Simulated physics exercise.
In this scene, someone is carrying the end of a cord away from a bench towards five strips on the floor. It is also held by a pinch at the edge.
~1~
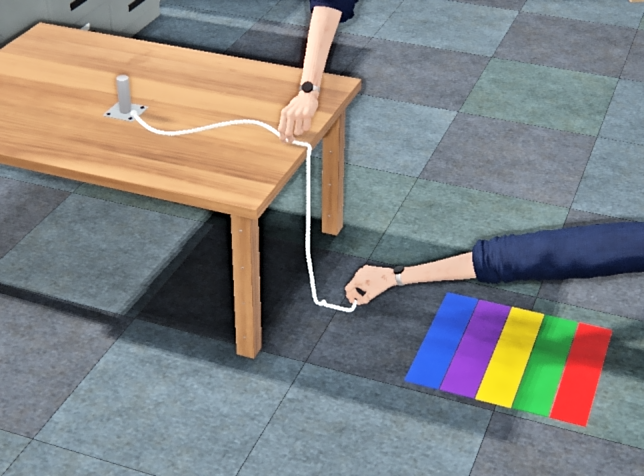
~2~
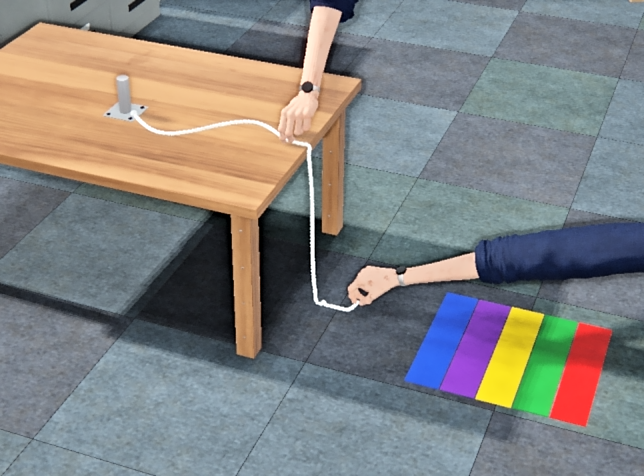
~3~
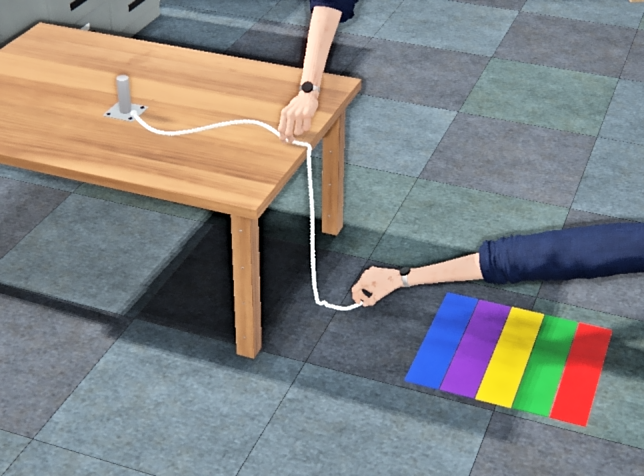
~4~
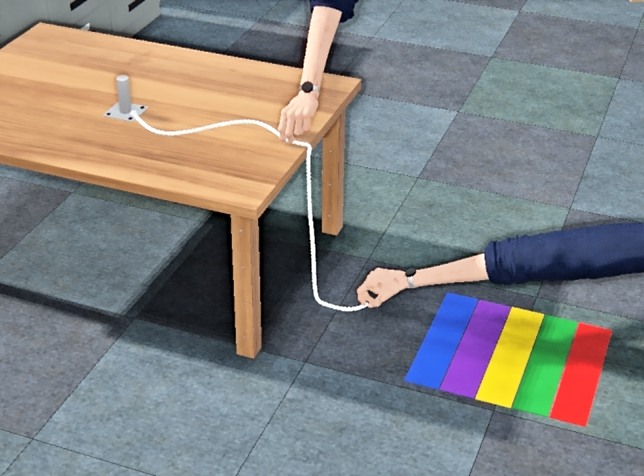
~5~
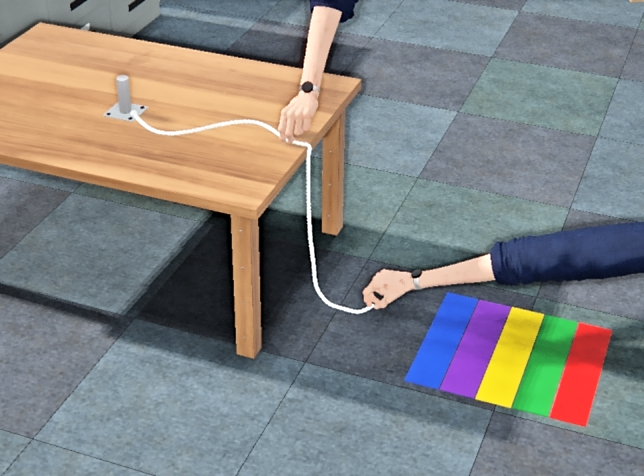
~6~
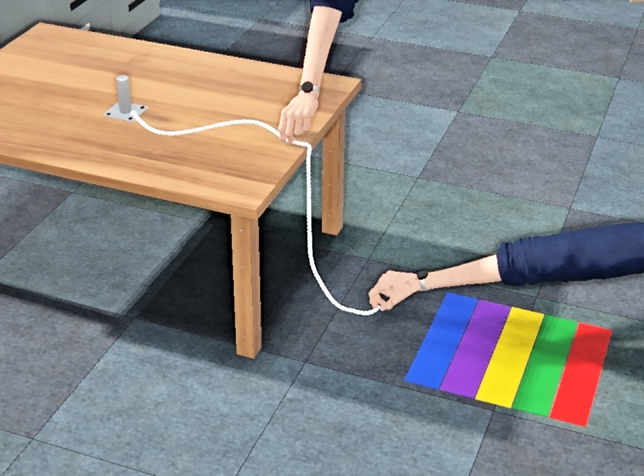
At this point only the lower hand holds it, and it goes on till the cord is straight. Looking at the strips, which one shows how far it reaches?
The yellow strip shows it.
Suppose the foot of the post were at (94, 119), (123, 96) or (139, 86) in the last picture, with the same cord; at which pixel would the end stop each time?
Going through the tries, you get (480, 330), then (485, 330), then (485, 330).
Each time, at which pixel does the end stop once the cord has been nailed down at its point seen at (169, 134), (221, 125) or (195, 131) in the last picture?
They end up at (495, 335), (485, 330) and (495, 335).
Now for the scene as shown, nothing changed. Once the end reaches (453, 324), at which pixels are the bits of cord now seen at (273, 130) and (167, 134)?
Well, the first one sits at (295, 142), and the second one sits at (190, 121).
A little later, end near (453, 324); over blue.
Next, end near (490, 333); over purple.
When it is tight, end near (512, 338); over yellow. The yellow one.
